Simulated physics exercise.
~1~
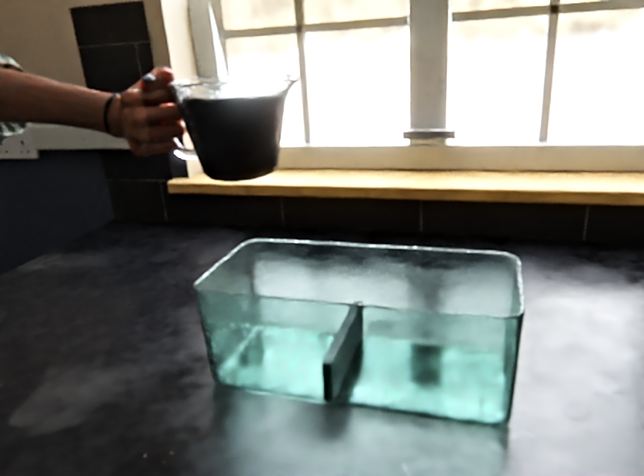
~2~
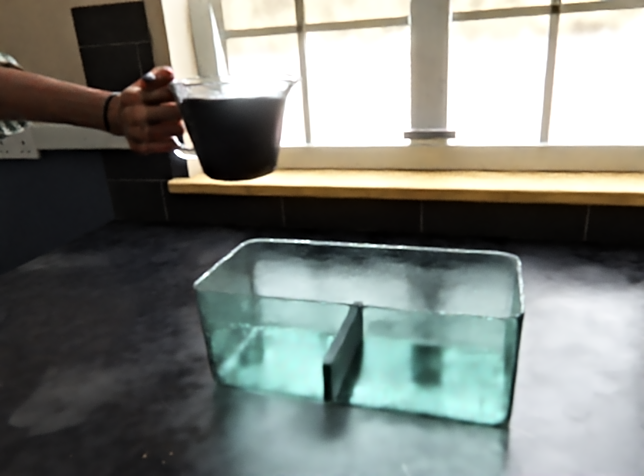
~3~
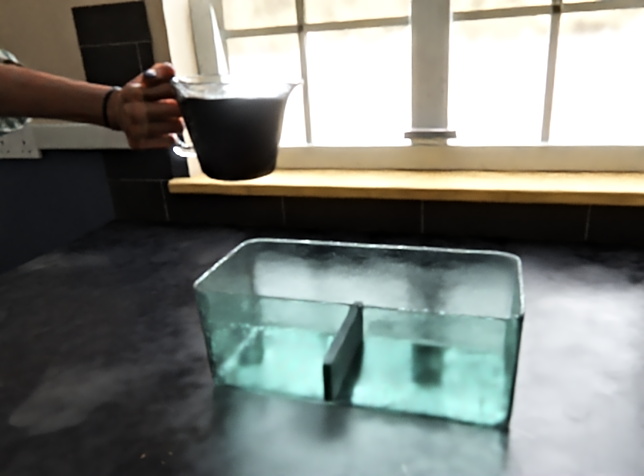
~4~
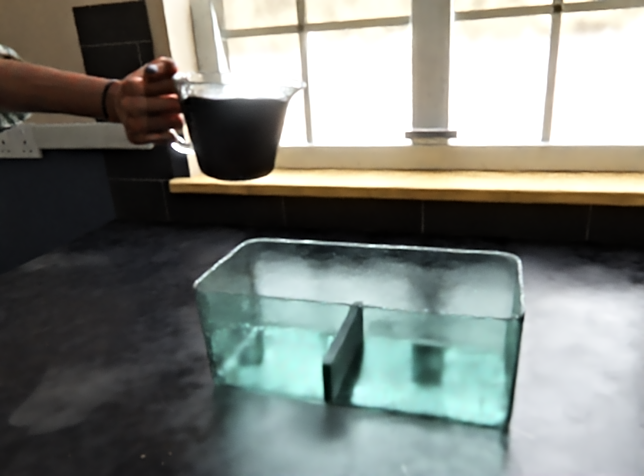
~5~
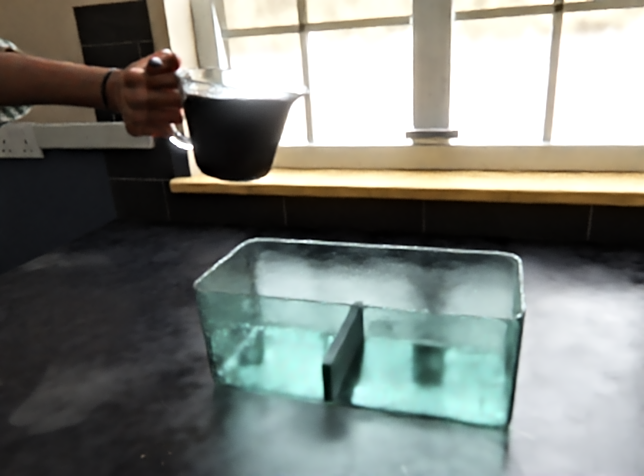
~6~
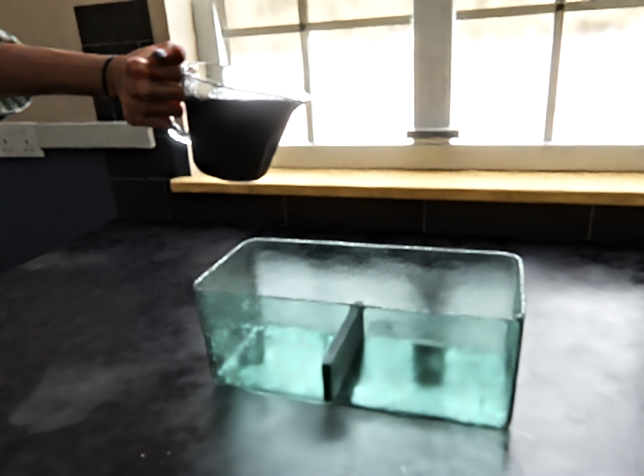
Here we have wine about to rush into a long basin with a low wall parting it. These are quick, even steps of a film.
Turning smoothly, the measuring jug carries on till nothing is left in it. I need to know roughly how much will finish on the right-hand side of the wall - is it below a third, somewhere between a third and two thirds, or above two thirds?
Expect above two thirds of it there.
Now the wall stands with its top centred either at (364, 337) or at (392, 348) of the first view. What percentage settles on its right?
Record: Case 1 near 50 %, case 2 near 20 %.
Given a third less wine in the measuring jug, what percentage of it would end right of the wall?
Something like 65 per cent, give or take.
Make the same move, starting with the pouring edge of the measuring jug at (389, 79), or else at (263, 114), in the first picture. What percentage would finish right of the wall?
Roughly 95 % the first time and roughly 20 % the second.
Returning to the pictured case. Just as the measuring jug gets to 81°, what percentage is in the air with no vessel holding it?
Share in flight: Approx. 35 %.
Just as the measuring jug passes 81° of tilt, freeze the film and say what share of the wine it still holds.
I'd reckon near 50 percent is still held at that tilt.
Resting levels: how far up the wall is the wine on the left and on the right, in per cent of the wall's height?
On the left it's around 10 per cent; on the right, 40 per cent.
A moment on, the measuring jug is tipped on its side and 52 per cent is still to pour, 0 is left of the wall and 15 right of it.
Next, the measuring jug is tipped right over and 4 per cent is still to pour, 14 is left of the wall and 72 right of it.
Then the measuring jug is tipped right over and 0 per cent is still to pour, 23 is left of the wall and 76 right of it.
Later the measuring jug is tipped right over and 0 per cent is still to pour, 22 is left of the wall and 76 right of it.
In the end 22 per cent lies left of the wall, 76 right of it and 1 outside.
